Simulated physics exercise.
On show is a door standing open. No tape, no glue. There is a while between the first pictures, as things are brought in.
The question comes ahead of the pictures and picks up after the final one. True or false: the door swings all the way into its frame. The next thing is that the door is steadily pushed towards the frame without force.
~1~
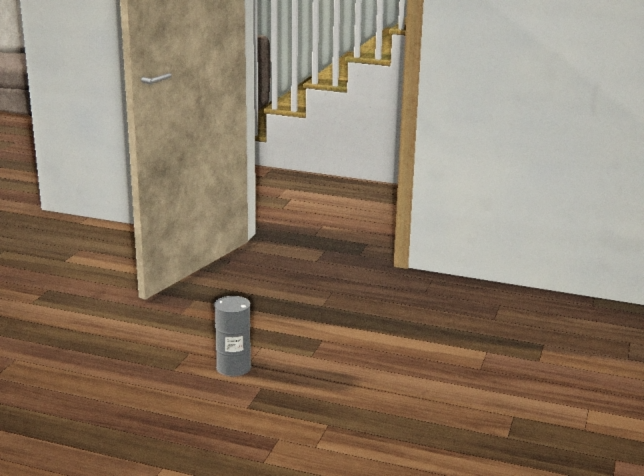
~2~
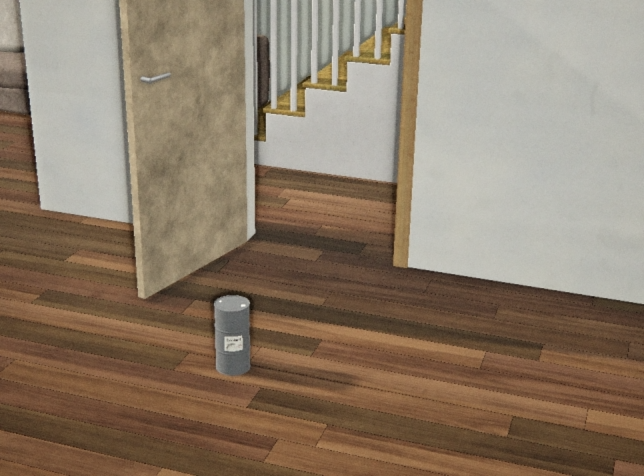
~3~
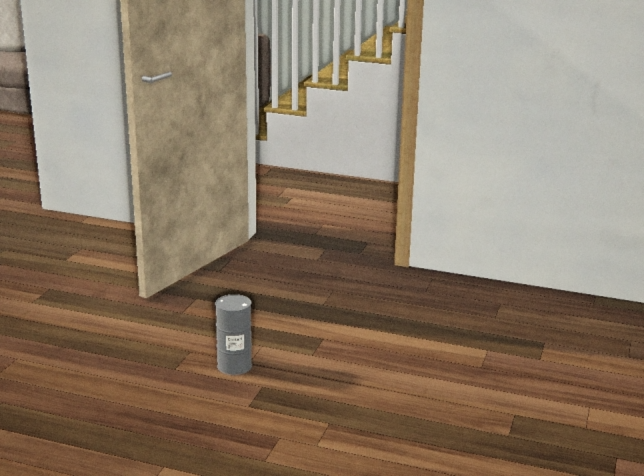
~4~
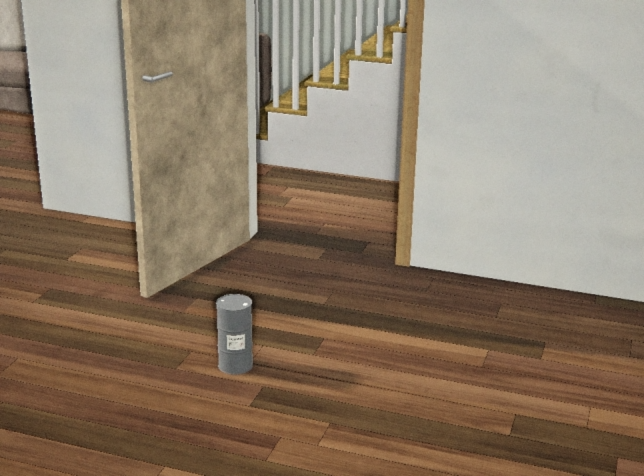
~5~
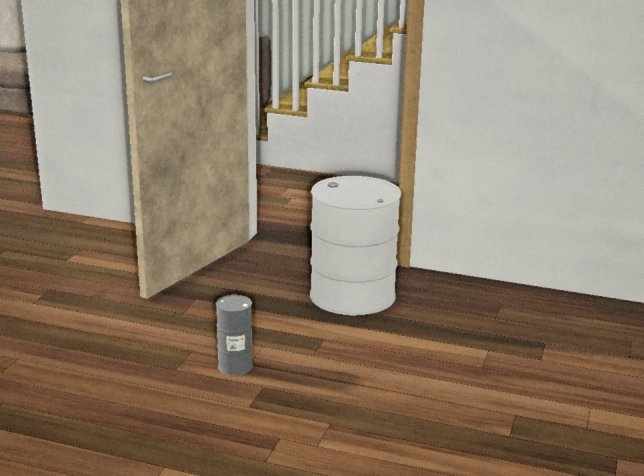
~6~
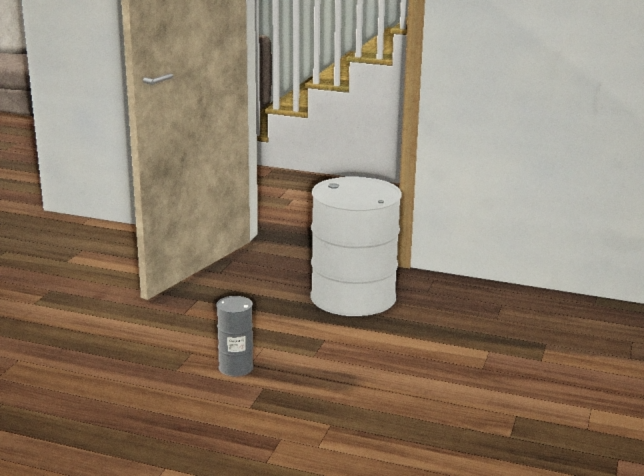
False.
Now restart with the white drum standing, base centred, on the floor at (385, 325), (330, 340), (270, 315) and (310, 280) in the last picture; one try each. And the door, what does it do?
Door, in order of tries: Fully closed, fully closed, obstructed, obstructed.
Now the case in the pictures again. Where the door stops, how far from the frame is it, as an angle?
The answer is roughly 45°.
Then, 0.50 s later than the last frame, door at 92°.
Then, 0.90 s later than the last frame, door at 73°.
Then, 1.30 s later than the last frame, door at 52°.
When it is over, door at 44°; both as before. End places, in pixels of the last picture, white drum near (356, 245).
